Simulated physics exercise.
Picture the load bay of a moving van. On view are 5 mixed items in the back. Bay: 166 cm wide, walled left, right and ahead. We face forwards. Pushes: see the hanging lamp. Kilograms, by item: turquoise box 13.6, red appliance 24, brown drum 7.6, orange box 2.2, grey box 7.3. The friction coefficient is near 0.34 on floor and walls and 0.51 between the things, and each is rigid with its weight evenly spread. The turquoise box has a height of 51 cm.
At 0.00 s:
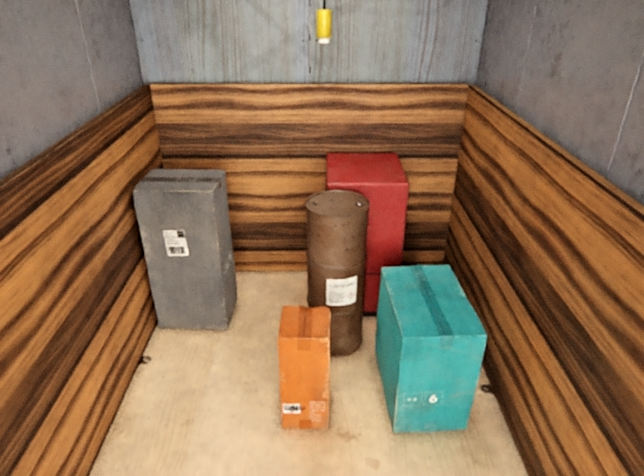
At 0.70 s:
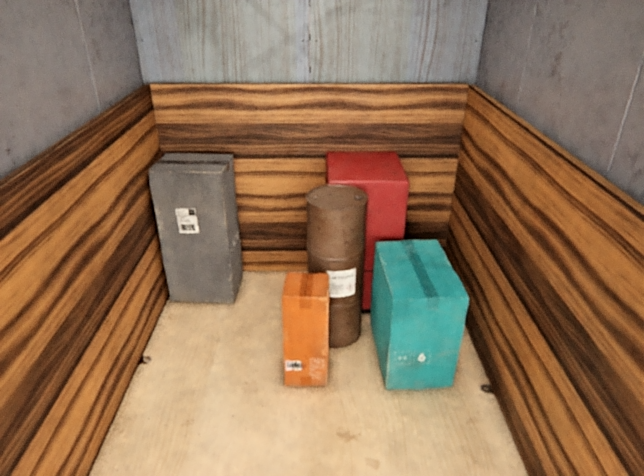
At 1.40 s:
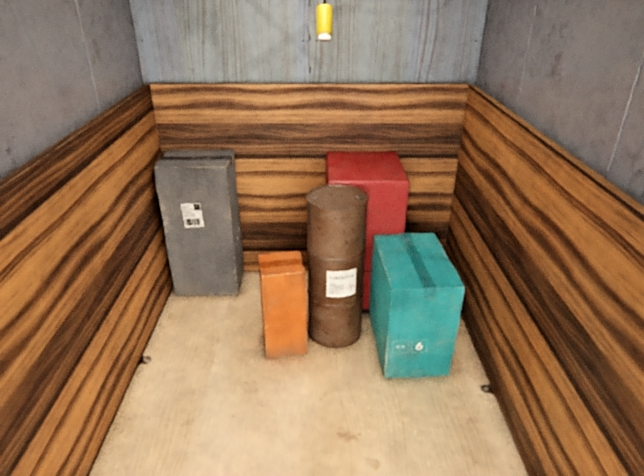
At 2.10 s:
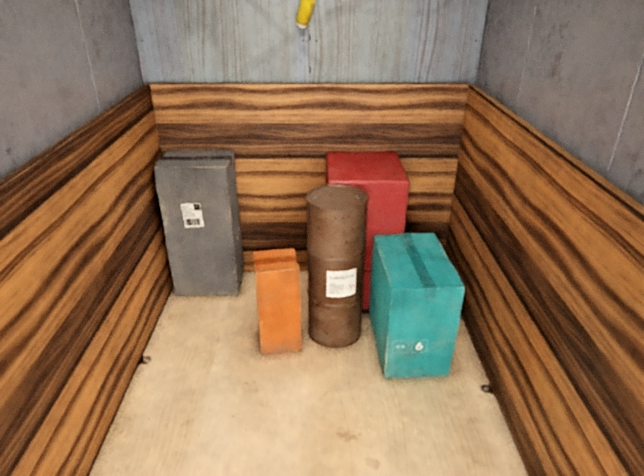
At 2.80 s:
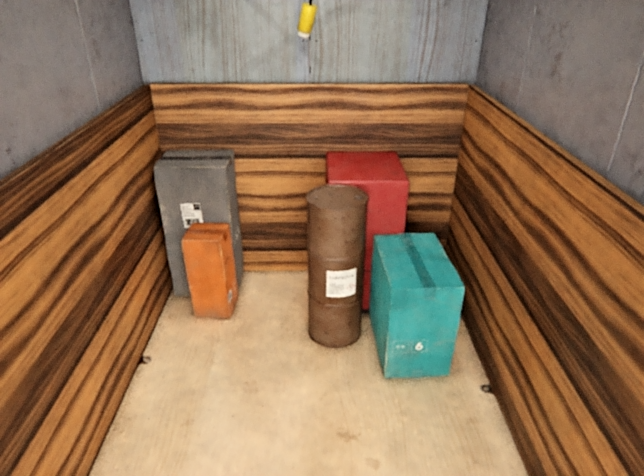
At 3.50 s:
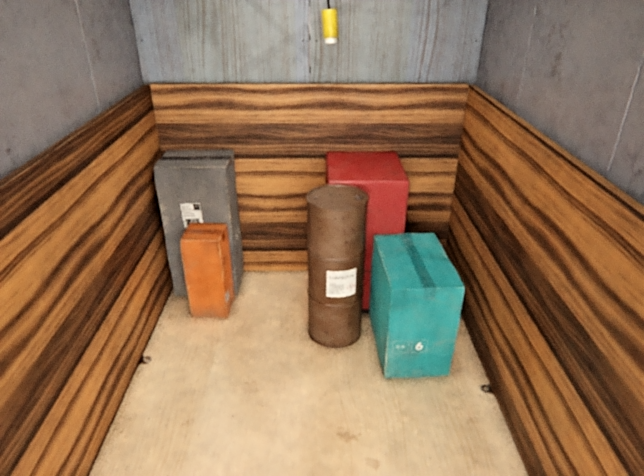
In a van's load bay, boxes slide forwards, then the orange box shifts left.
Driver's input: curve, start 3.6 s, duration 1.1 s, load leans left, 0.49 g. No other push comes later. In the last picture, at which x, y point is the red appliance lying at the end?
I would say near (264, 233).
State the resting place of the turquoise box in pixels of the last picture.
Roughly pixel (284, 306).
By 4.20 s, load feels 0.49 g left; red appliance 12 cm from its spot near (340, 232); orange box 98 cm from its spot; turquoise box 32 cm from its spot.
By 4.40 s, load feels 0.49 g left; red appliance 27 cm from its spot near (312, 233); orange box 103 cm from its spot; turquoise box 40 cm from its spot.
By 4.70 s, smooth; red appliance 54 cm from its spot near (263, 233); brown drum tilted 12°; turquoise box 63 cm from its spot.
When it is over (5.3 s), not toppled but over 15 cm from the start, turquoise box, red appliance, brown drum, orange box and grey box. In the last view, red appliance near (264, 233).
